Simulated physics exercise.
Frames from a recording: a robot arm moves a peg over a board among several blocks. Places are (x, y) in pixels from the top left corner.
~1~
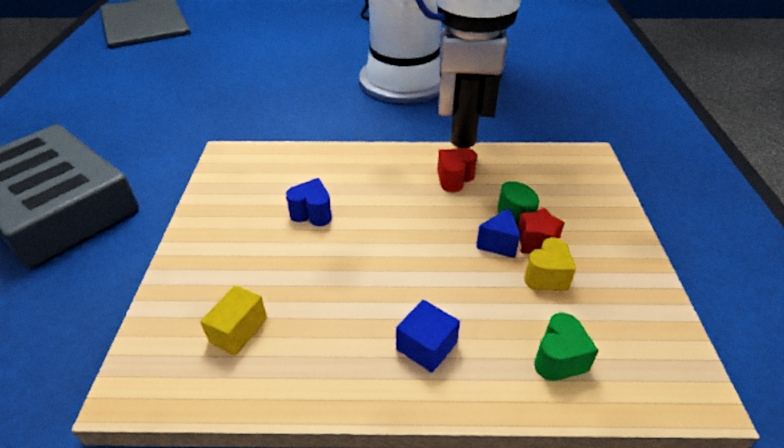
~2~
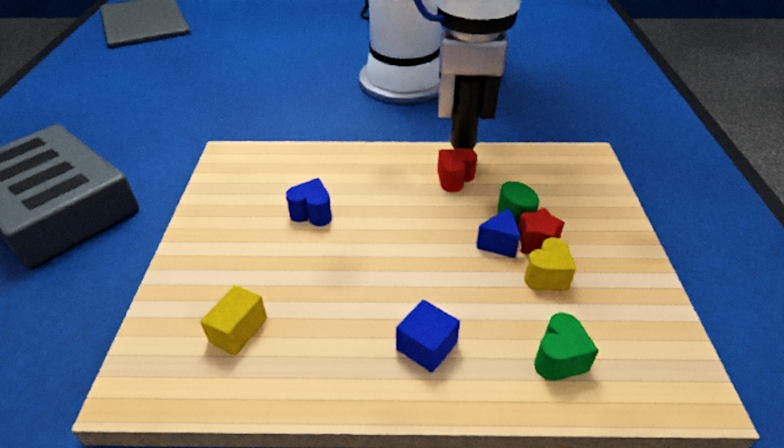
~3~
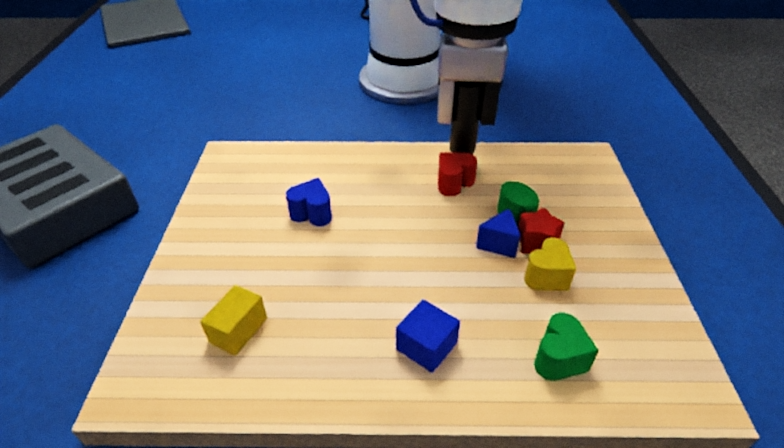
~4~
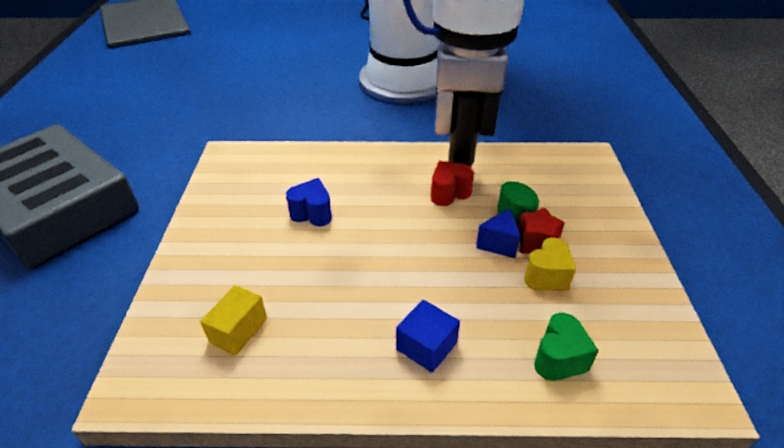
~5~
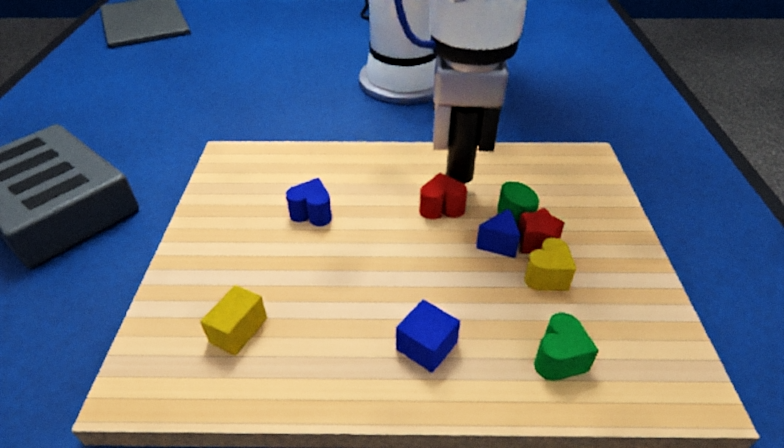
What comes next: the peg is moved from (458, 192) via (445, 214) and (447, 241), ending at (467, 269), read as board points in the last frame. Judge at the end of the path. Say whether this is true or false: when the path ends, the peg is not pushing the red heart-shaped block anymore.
My answer: True.
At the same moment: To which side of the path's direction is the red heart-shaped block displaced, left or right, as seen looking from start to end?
It goes right.
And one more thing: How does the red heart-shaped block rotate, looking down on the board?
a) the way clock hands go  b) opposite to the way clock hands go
It's a.
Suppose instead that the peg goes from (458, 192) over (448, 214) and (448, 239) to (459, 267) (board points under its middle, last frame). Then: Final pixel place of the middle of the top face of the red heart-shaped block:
The middle of its upper face will lie at (416, 219).
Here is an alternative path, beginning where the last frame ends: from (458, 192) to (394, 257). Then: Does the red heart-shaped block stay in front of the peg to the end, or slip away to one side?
The peg still pushes it.
What follows on the original path. One third of the way, peg at (446, 200); red heart-shaped block at (424, 208), turned 15° clockwise.
Two thirds of the way, peg at (449, 227); red heart-shaped block at (414, 220), turned 45° clockwise.
At the end, peg at (469, 254); red heart-shaped block at (414, 220), turned 45° clockwise; blue triangular block still.
